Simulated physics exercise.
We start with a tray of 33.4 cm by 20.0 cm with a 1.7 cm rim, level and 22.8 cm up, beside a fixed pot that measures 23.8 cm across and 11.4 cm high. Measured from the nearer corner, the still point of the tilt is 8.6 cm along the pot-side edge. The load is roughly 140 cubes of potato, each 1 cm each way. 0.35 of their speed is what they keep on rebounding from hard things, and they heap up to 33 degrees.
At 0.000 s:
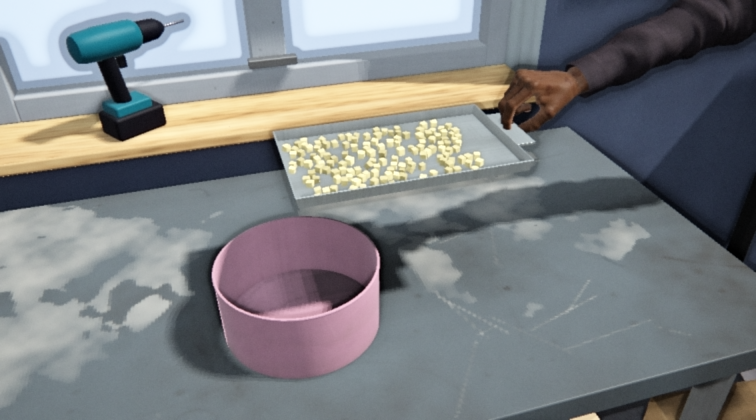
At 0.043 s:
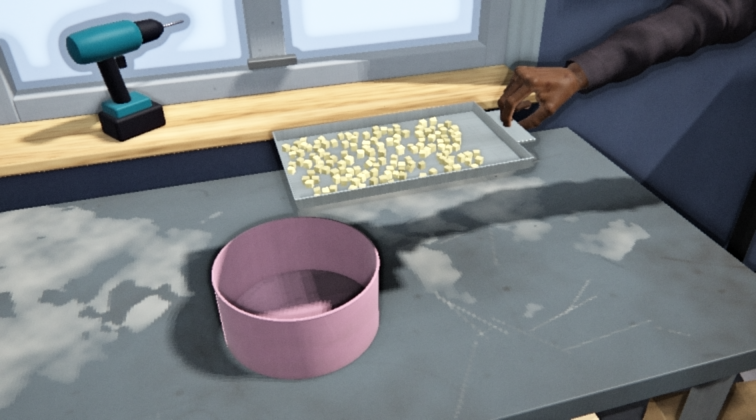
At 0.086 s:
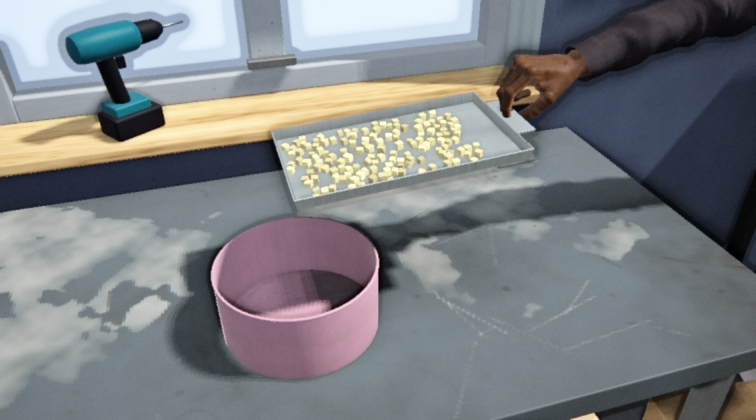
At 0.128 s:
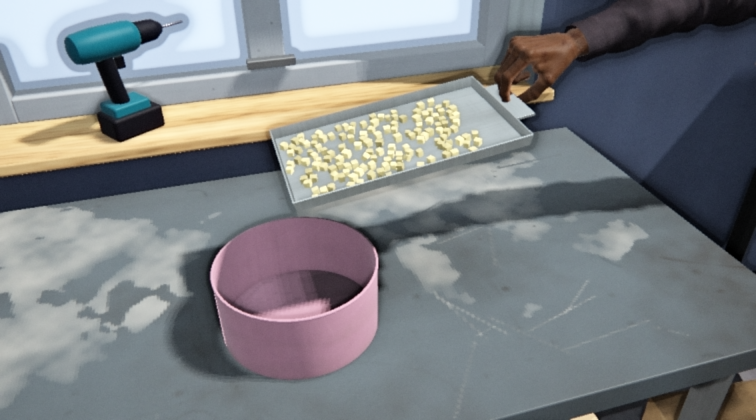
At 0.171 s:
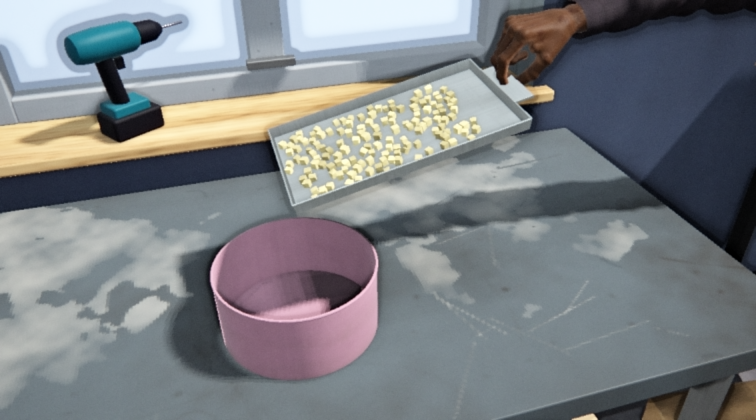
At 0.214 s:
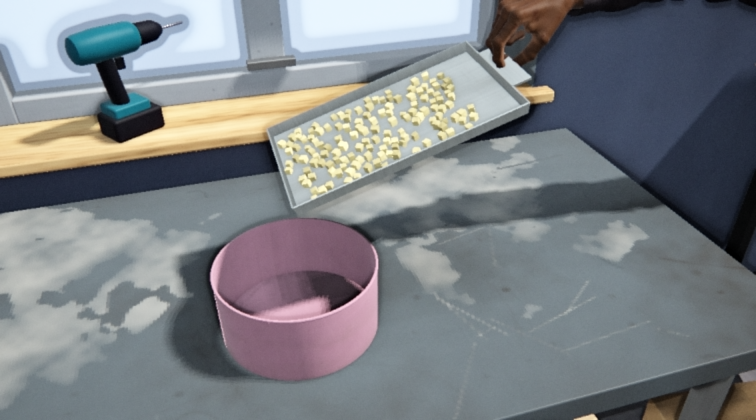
A hand raised the right end of a gray tray of small pale yellow cubes, slowly at first and then faster, tilting it down toward the left, while a pink pot sat still in front.
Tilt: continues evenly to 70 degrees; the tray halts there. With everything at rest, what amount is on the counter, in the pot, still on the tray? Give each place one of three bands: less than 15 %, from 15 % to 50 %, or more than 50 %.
Counter - less than 15 %; pot - more than 50 %; tray - from 15 % to 50 %.
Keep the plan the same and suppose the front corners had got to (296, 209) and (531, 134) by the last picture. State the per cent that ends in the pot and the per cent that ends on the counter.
In the pot: 65 per cent; on the counter: 0 per cent.
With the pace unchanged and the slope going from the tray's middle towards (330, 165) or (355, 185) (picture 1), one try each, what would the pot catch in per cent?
I'd put it at roughly 35 per cent for the first tilt and roughly 70 per cent for the second.
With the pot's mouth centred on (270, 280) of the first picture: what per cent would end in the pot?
Share in pot at that spot: Some 65 in a hundred.
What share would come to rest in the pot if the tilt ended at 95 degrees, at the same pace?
Around 90 %, I reckon.
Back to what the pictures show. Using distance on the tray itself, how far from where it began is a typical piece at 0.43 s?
About 1 cm.
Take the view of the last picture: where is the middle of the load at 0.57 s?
The middle of the load should be at about (305, 152) by then.
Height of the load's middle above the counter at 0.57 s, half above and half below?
Roughly 28 cm.
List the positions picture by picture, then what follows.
Tray tilt 0 degrees, front corners at (298, 197) and (531, 159); middle of the pieces at (383, 154); pot at (297, 262), in the first frame.
Tray tilt 1 degrees, front corners at (297, 198) and (530, 157); middle of the pieces at (382, 153), in the second frame.
Tray tilt 4 degrees, front corners at (296, 199) and (531, 148), lowest corner left front; middle of the pieces at (381, 149), in the third frame.
Tray tilt 8 degrees, front corners at (295, 201) and (530, 134), lowest corner left front; middle of the pieces at (380, 143), in the fourth frame.
Tray tilt 14 degrees, front corners at (294, 203) and (529, 118), lowest corner left front; middle of the pieces at (378, 136), in the fifth frame.
Tray tilt 19 degrees, front corners at (294, 206) and (526, 102), lowest corner left front; middle of the pieces at (375, 130); pot at (295, 264). The tray's pace is about 125 degrees a second, in the sixth frame.
Then, at 0.43 s, tilt 46 degrees; the tray holds 100 %, the pot 0 %.
After 0.57 s, tilt 63 degrees; the tray holds 100 %, the pot 0 %.
After 0.84 s, tilt 70 degrees; the tray holds 40 %, the pot 45 %.
In the end, at 2.2 s, counter 5 %, pot 60 %, tray 35 %.
